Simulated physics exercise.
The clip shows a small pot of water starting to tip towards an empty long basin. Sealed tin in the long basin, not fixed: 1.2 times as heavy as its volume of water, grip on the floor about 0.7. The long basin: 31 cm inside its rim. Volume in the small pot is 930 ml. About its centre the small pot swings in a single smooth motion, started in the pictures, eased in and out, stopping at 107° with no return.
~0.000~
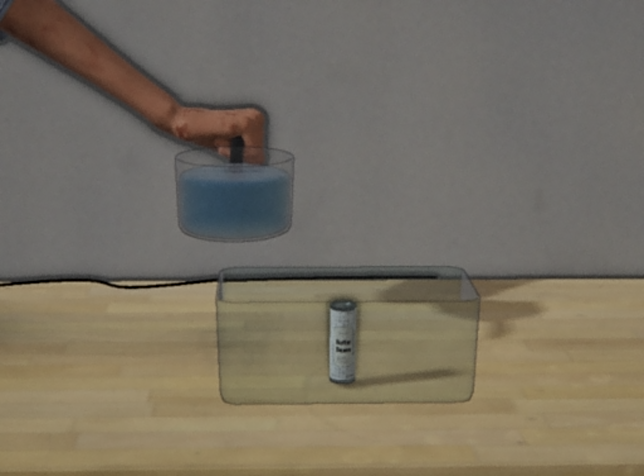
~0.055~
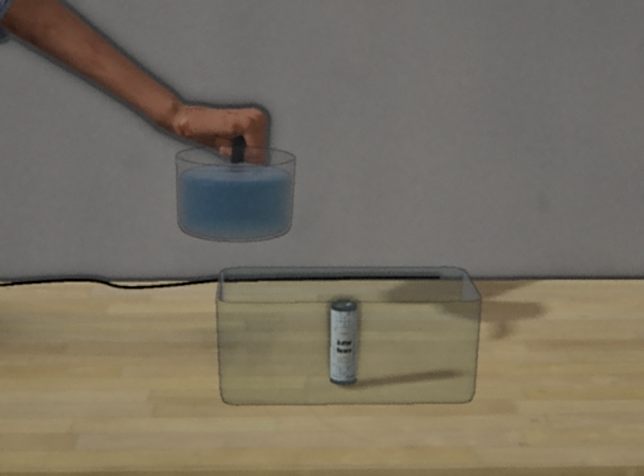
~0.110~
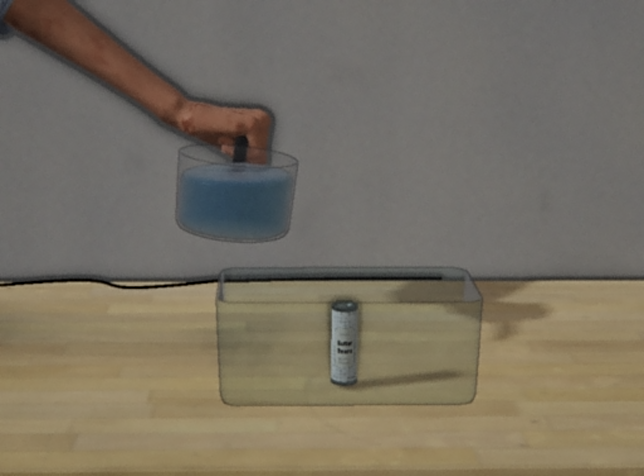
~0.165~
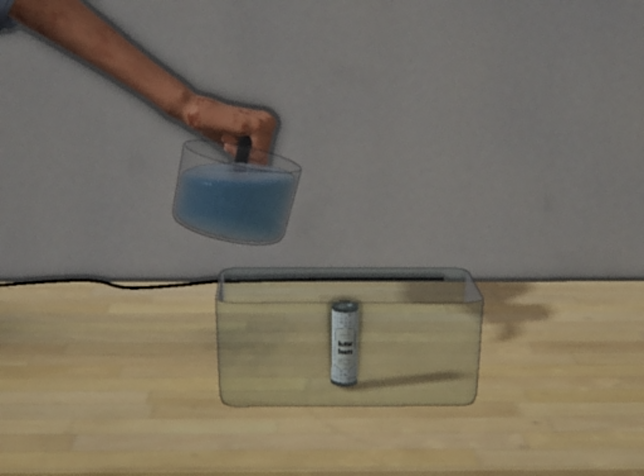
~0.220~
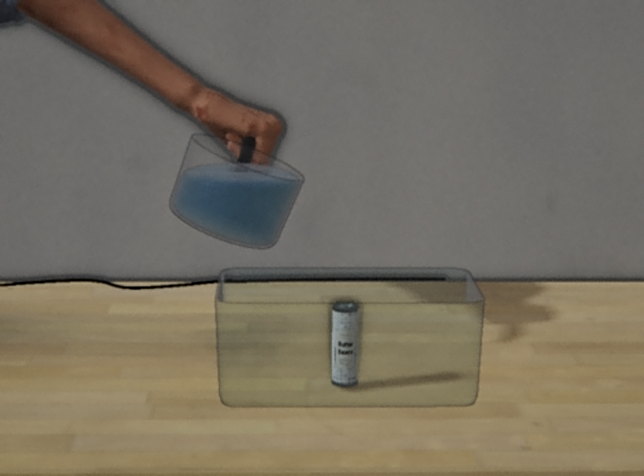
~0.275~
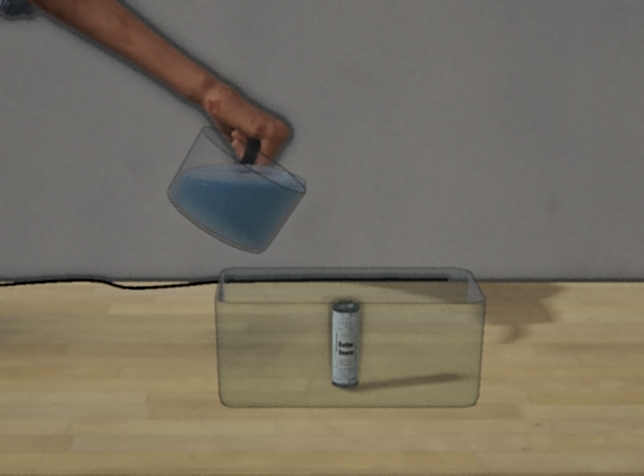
A hand reaching in from the upper left holds a small clear pot of blue water above a long, empty see-through basin, viewed from the front and slightly above. The basin sits on a pale wooden surface against a grey wall, with a small grey labelled tin and a dark cable behind. The hand tilts the pot clockwise, slowly then more steeply, its right rim lowering while the camera stays still.
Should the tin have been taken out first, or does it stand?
It pitches over.
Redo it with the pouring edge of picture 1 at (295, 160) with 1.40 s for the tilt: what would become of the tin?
Result: Tin upright.
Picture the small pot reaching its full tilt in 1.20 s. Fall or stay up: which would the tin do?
Then it holds its balance.
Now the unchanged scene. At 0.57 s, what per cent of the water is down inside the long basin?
About 28 per cent.
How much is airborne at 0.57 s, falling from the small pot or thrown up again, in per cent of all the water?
I'd put it at about 30 percent.
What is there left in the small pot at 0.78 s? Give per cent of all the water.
About 8 per cent.
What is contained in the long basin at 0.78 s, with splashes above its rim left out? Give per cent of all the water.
Near 86 per cent of the total.
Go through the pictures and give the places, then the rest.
It leans 0°; its right rim is at (293, 158); the water meets the walls at (179, 174) and (291, 173); the long basin's rim runs from (219, 286) to (471, 285); the tin's top is at (343, 308), in the first frame.
It leans 1°; its right rim is at (294, 159); the water meets the walls at (179, 173) and (292, 174), in the second frame.
It leans 6°; its right rim is at (297, 163); the water meets the walls at (181, 172) and (294, 174), in the third frame.
It leans 12°; its right rim is at (300, 170); the water meets the walls at (182, 172) and (296, 176), in the fourth frame.
It leans 21°; its right rim is at (303, 180); the water meets the walls at (180, 174) and (302, 177), in the fifth frame.
It leans 32°; its right rim is at (304, 192); the water meets the walls at (178, 174) and (306, 183); 1 per cent is over the edge, in the sixth frame.
After 0.57 s the tilt is 92° and 41 per cent is still to pour; the tin stands where it began.
After 0.78 s the tilt is 107° and 8 per cent is still to pour; the tin stands 1 cm from where it began.
After 1.01 s the tilt is 107° and 1 per cent is still to pour; the tin leans 60°.
After 1.25 s the tilt is 107° and 0 per cent is still to pour; the tin lies on its side.
In the end the tin lies on its side.
